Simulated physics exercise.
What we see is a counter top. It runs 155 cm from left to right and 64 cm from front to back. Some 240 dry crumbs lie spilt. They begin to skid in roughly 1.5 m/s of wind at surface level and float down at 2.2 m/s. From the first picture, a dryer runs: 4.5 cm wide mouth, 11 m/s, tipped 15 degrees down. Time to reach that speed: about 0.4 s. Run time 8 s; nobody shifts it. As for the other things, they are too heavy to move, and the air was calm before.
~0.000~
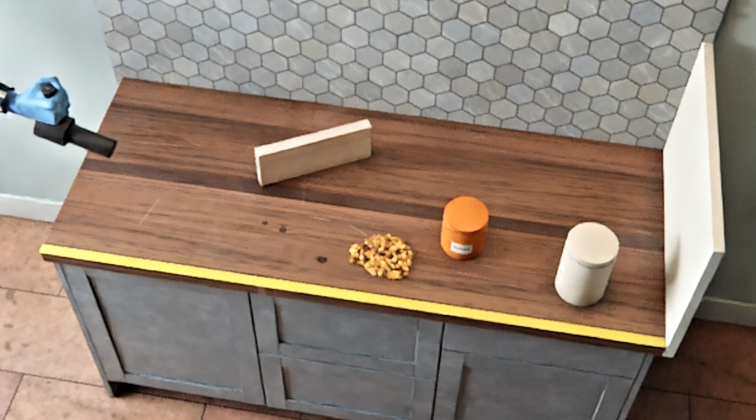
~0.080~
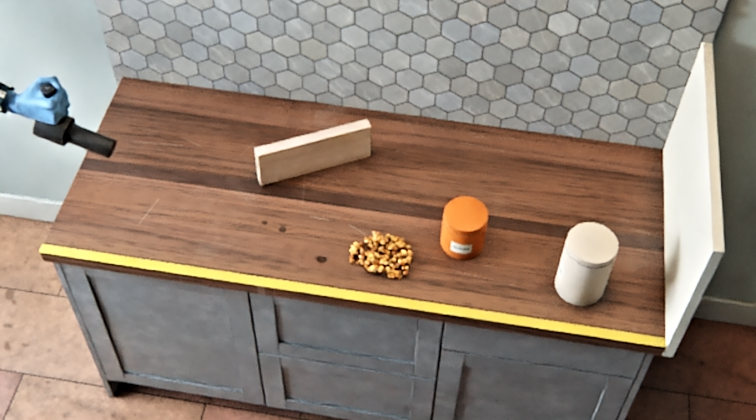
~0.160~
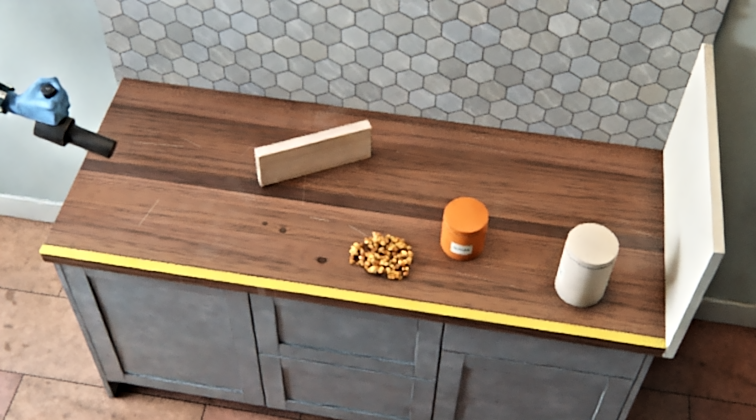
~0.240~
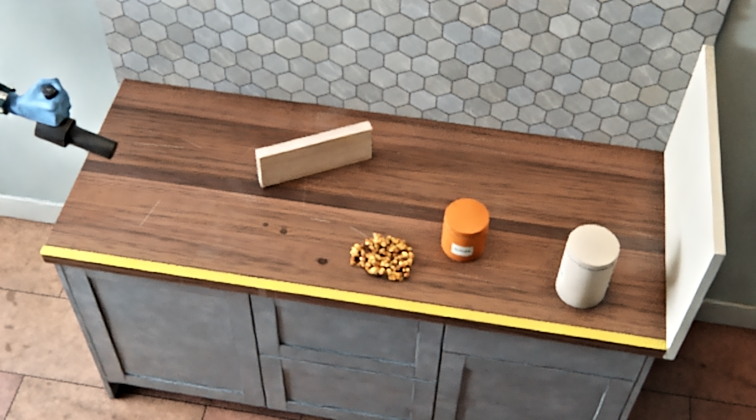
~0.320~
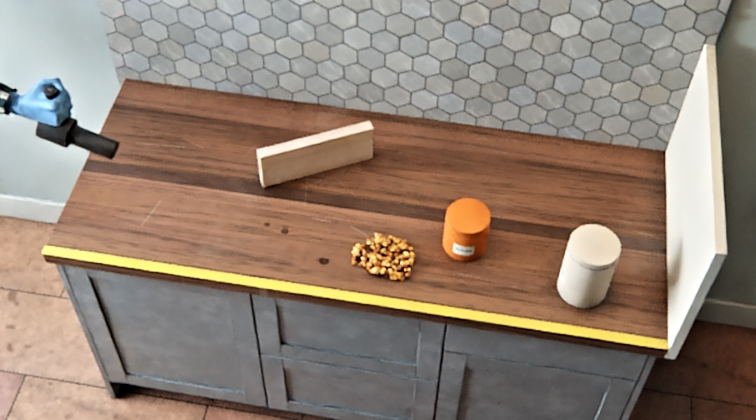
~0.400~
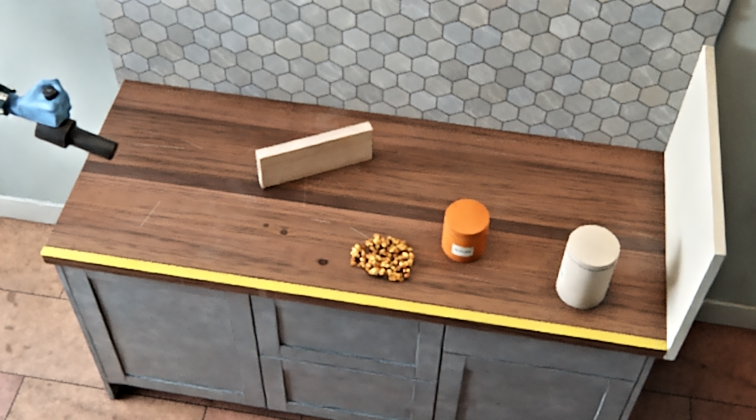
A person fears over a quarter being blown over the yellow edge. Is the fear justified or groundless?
Watch it - the losses over that edge are going to exceed one in four.
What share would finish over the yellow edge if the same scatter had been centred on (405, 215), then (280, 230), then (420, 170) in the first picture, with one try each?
First try 5 %, second 90 %, third 0 %.
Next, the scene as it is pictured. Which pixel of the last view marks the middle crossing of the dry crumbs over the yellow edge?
Median crossing, approx. (524, 329).
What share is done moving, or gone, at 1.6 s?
Estimated share: Near 90 %.
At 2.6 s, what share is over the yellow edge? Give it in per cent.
I'd say somewhere near 90 %.
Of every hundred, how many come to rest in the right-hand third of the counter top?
About 10 percent.
After 1.6 s, 14 % are on the move or not yet settled, 86 % are over the yellow edge.
After 2.6 s, 11 % are on the move or not yet settled, 88 % are over the yellow edge.
After 4.4 s, 8 % are on the move or not yet settled, 91 % are over the yellow edge.
After 8.0 s, at the end, 91 % are over the yellow edge.
